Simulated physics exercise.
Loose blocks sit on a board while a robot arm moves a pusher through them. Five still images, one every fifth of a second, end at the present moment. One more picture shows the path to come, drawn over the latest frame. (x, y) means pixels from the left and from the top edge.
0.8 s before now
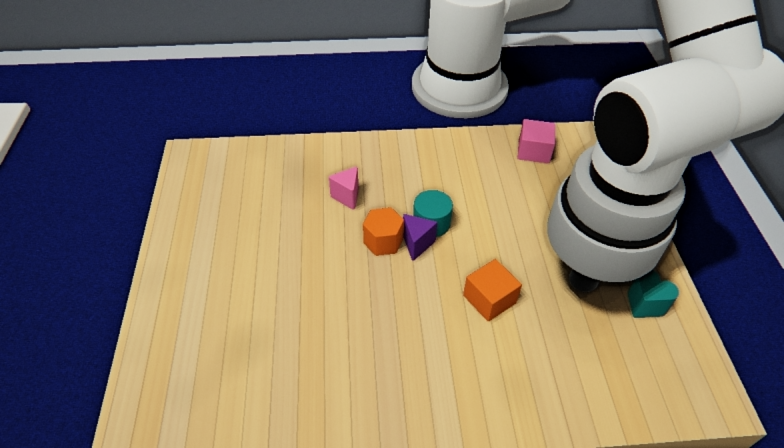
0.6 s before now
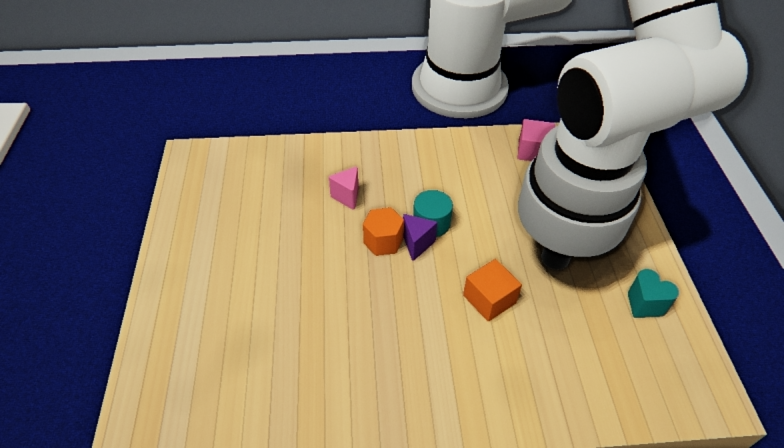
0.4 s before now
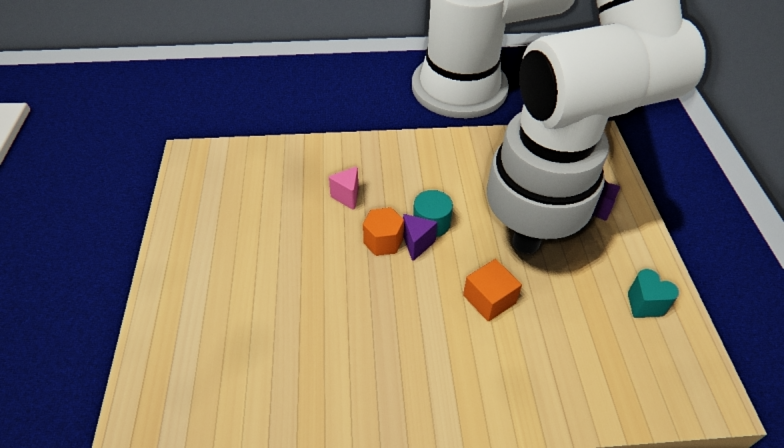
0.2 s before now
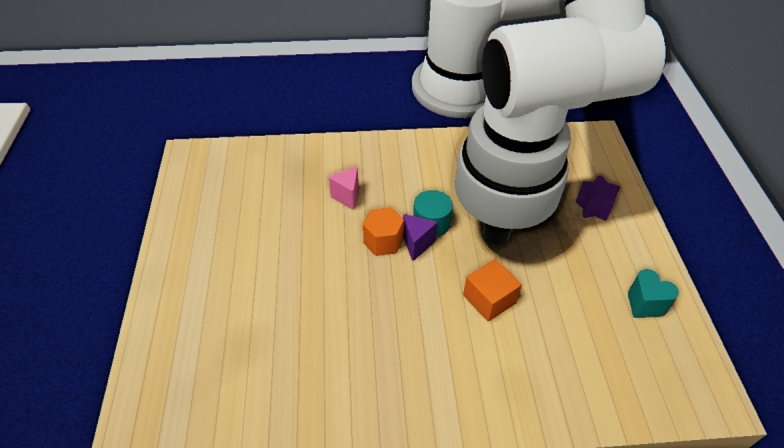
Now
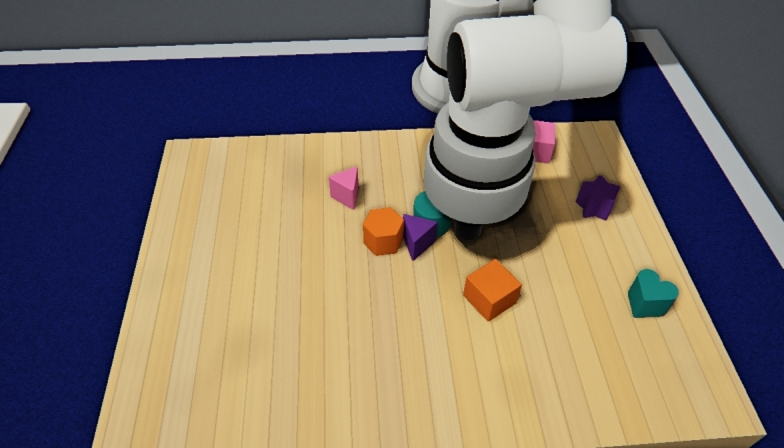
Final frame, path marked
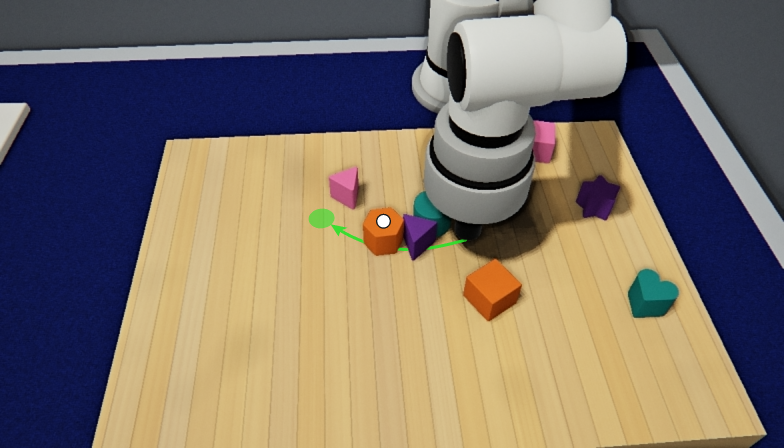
In the video, a white robot arm moves steadily leftward and slightly away over a wooden board of colourful blocks, uncovering a dark purple block and partly covering the turquoise round one, while the blocks stay in place.
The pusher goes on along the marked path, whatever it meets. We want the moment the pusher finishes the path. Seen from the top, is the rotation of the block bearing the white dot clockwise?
No, I don't think so.
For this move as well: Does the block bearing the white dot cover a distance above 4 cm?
Answer: Yes.
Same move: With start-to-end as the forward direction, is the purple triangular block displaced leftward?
I'd say no.
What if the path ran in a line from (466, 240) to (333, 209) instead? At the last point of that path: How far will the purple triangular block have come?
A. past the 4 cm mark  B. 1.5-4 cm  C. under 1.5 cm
Correct choice: C.
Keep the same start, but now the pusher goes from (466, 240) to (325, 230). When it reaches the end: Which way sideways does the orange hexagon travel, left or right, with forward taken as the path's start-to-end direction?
Seen from start to end, it moves left.
Path on the board, from (466, 240) via (415, 249) and (363, 241), ending at (322, 218); the dot is on the orange hexagon.
What follows on the original path. One third of the way, pusher at (415, 241); orange hexagon at (363, 220), turned 25° anticlockwise; purple triangular block at (392, 219).
Two thirds of the way, pusher at (362, 233); orange hexagon at (332, 213), turned 70° anticlockwise; purple triangular block at (374, 203), turned 45° clockwise.
At the end, pusher at (321, 210); orange hexagon at (288, 195), turned 85° anticlockwise; purple triangular block at (371, 201), turned 65° clockwise; turquoise circle in place.
